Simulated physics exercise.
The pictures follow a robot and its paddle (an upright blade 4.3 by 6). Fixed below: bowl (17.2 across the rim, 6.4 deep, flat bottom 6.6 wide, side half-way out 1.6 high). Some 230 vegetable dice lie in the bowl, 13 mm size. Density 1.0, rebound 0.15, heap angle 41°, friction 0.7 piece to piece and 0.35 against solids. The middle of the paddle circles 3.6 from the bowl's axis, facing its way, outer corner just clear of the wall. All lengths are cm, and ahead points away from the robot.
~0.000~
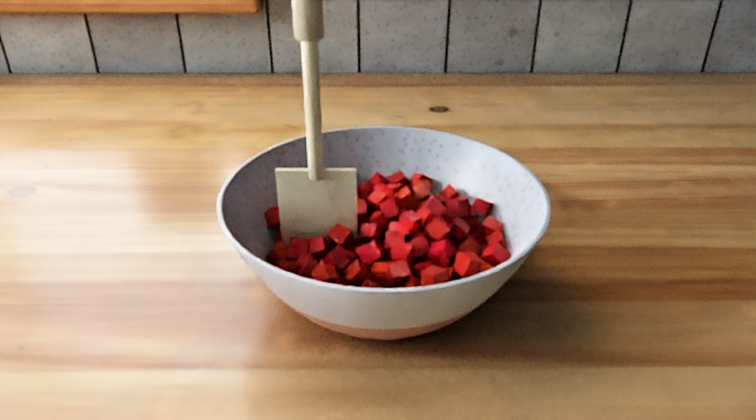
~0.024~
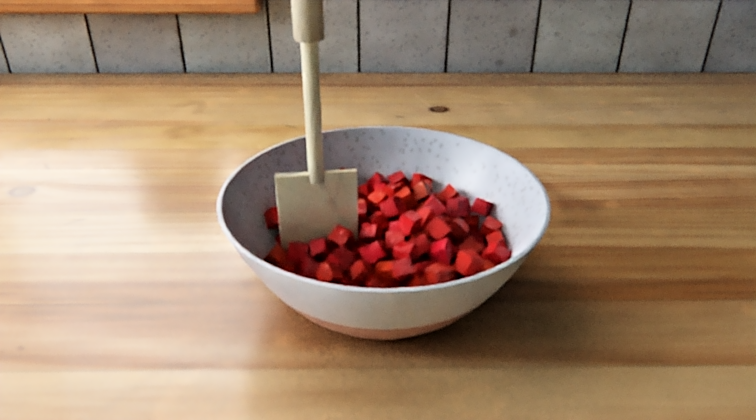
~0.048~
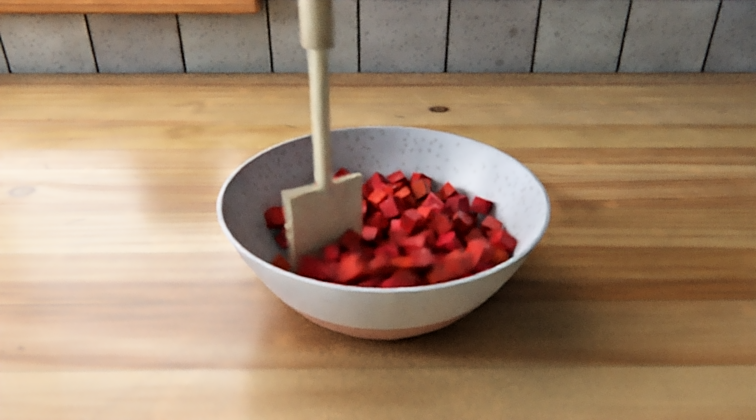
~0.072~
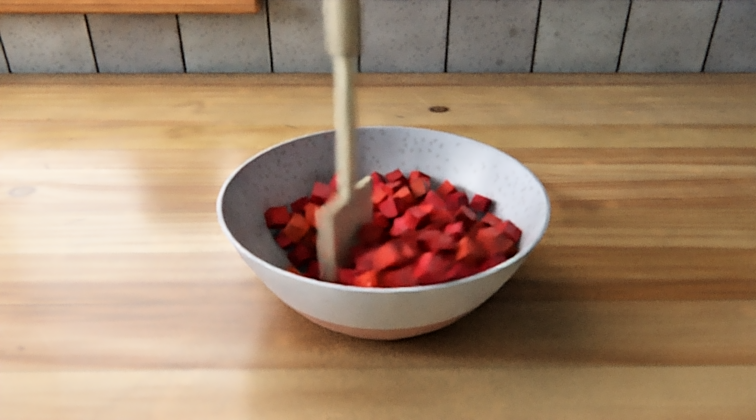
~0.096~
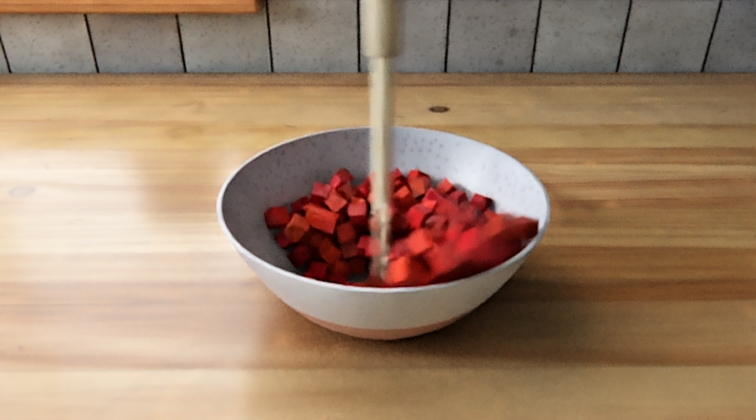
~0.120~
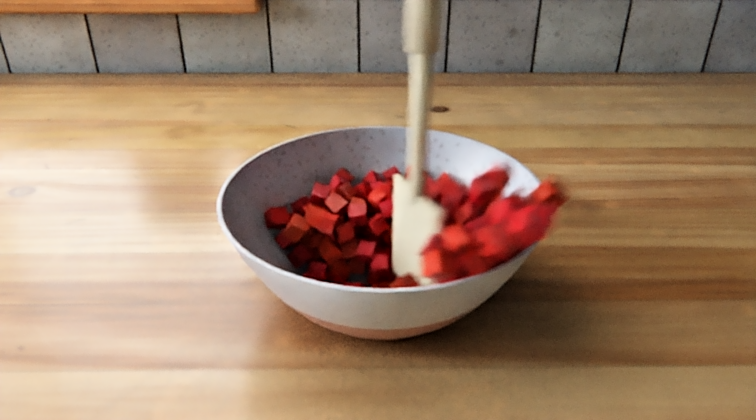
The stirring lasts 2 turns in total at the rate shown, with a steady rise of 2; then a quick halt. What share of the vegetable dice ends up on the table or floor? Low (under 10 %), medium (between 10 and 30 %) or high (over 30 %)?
A high share, over 30 %, ends on the table or floor.
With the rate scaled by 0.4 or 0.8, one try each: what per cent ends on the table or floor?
About 25 and 50 per cent.
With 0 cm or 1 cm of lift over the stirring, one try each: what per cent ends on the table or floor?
About 65 and 60 per cent.
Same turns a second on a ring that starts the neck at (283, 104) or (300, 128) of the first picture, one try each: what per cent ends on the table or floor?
Some 30 and 50 per cent.
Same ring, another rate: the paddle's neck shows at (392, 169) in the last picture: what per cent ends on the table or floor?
Some 50 per cent.
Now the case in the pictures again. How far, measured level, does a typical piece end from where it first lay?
Some 19 cm.
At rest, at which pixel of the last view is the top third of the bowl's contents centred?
At about (419, 216).
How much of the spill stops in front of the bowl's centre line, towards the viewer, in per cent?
About 40 per cent.
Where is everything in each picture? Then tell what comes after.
The first frame shows paddle neck at (315, 144), 0° round; upper third of the load around (392, 223), from x 275 to 495, top at y 180; 231 in the bowl.
The second frame shows paddle neck at (315, 147), 9° round; upper third of the load around (392, 225), from x 275 to 495, top at y 180.
The third frame shows paddle neck at (323, 157), 32° round; upper third of the load around (401, 239), from x 275 to 505, top at y 180.
The fourth frame shows paddle neck at (348, 166), 60° round; upper third of the load around (416, 245), from x 275 to 505, top at y 180.
The fifth frame shows paddle neck at (383, 170), 87° round; upper third of the load around (441, 238), from x 275 to 525, top at y 180; 230 in the bowl, 1 in flight or on the tool.
The sixth frame shows paddle neck at (418, 165), 115° round; upper third of the load around (477, 218), from x 275 to 550, top at y 175; 228 in the bowl, 3 in flight or on the tool.
By 0.32 s, 348° round, highest piece 11 above the table; 141 in the bowl, 37 on the table or floor, 53 in flight or on the tool.
By 0.52 s, 221° round, highest piece 8 above the table; 112 on the table or floor, 99 in the bowl, 20 in flight or on the tool.
By 0.82 s, 0° round, highest piece 5 above the table; 134 on the table or floor, 97 in the bowl.
By 1.52 s, 0° round, highest piece 5 above the table; 134 on the table or floor, 97 in the bowl.
Final count, 134 on the table or floor, 97 in the bowl. That is 58 % on the table or floor.
